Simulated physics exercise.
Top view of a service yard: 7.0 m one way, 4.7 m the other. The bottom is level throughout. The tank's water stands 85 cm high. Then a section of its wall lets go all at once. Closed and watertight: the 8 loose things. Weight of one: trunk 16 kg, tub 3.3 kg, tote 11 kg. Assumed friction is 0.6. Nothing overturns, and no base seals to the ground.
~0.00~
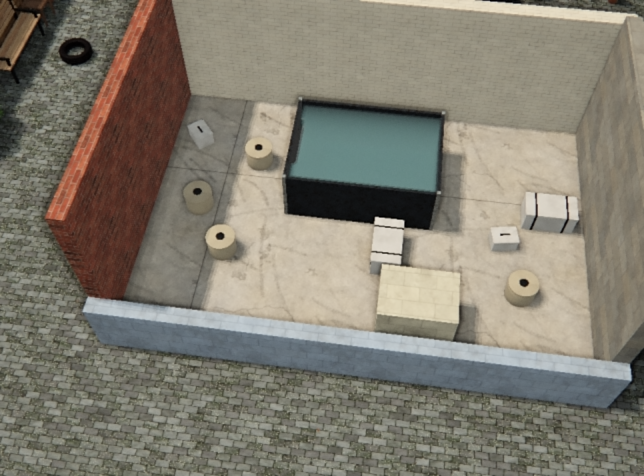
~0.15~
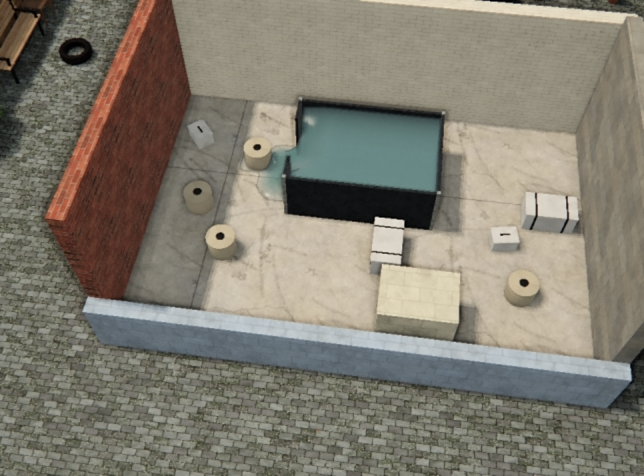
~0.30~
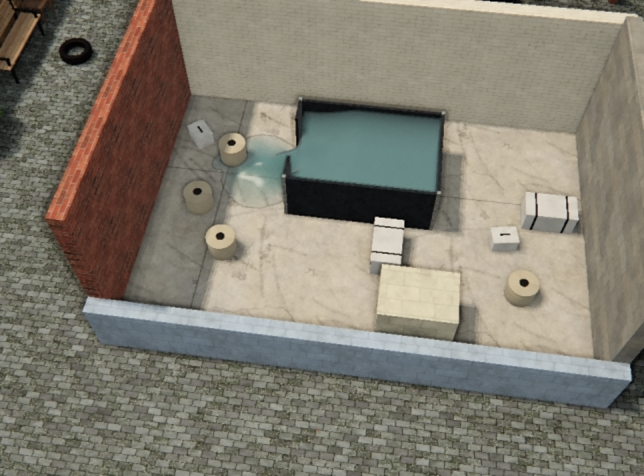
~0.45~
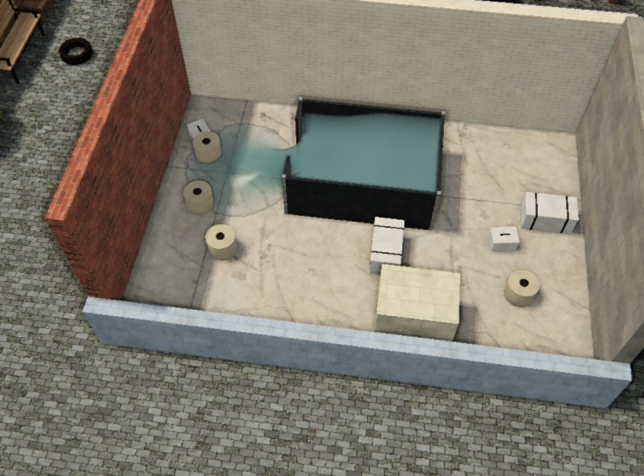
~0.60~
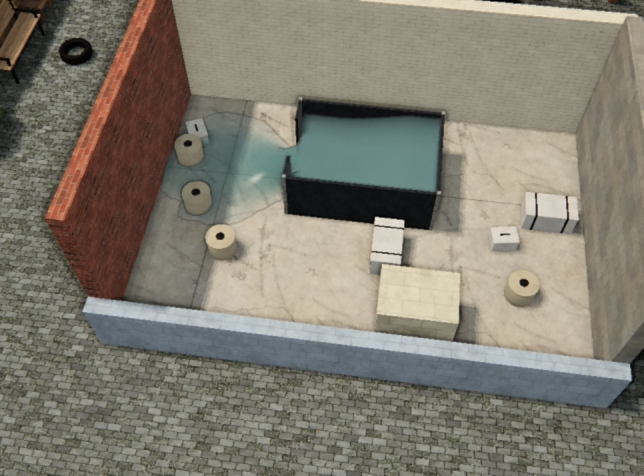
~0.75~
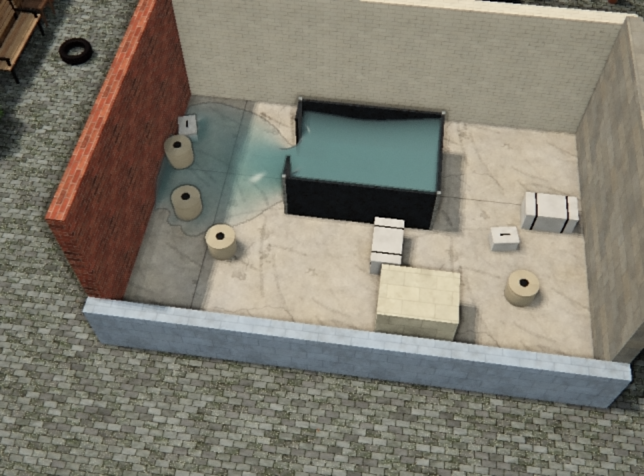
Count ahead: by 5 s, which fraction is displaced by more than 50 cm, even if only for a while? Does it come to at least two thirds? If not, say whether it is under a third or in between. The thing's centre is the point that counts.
No, between one and two thirds.
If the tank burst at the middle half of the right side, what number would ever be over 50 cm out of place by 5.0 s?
Then it comes to 3 of them.
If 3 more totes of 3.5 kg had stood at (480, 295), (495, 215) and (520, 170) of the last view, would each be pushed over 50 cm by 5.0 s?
In turn: Under, under, more.
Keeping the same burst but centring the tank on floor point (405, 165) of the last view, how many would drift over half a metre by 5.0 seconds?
The count would be 5.
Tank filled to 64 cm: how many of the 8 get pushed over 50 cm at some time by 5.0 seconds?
4.
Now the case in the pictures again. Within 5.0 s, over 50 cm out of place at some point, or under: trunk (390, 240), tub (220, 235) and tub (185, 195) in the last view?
Listed in sequence: Higher; higher; higher for the last.
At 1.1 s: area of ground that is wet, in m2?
My estimate is roughly 10.0 m2.
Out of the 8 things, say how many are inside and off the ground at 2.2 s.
I get 3.
After 1.1 s 2 of 8 are over 50 cm from their spots; 3 afloat.
After 2.2 s 3 of 8 are over 50 cm from their spots; 3 afloat.
After 3.5 s 3 of 8 are over 50 cm from their spots; 3 afloat.
After 5.0 s 5 of 8 are over 50 cm from their spots, and 5 have been at some point; 2 afloat.
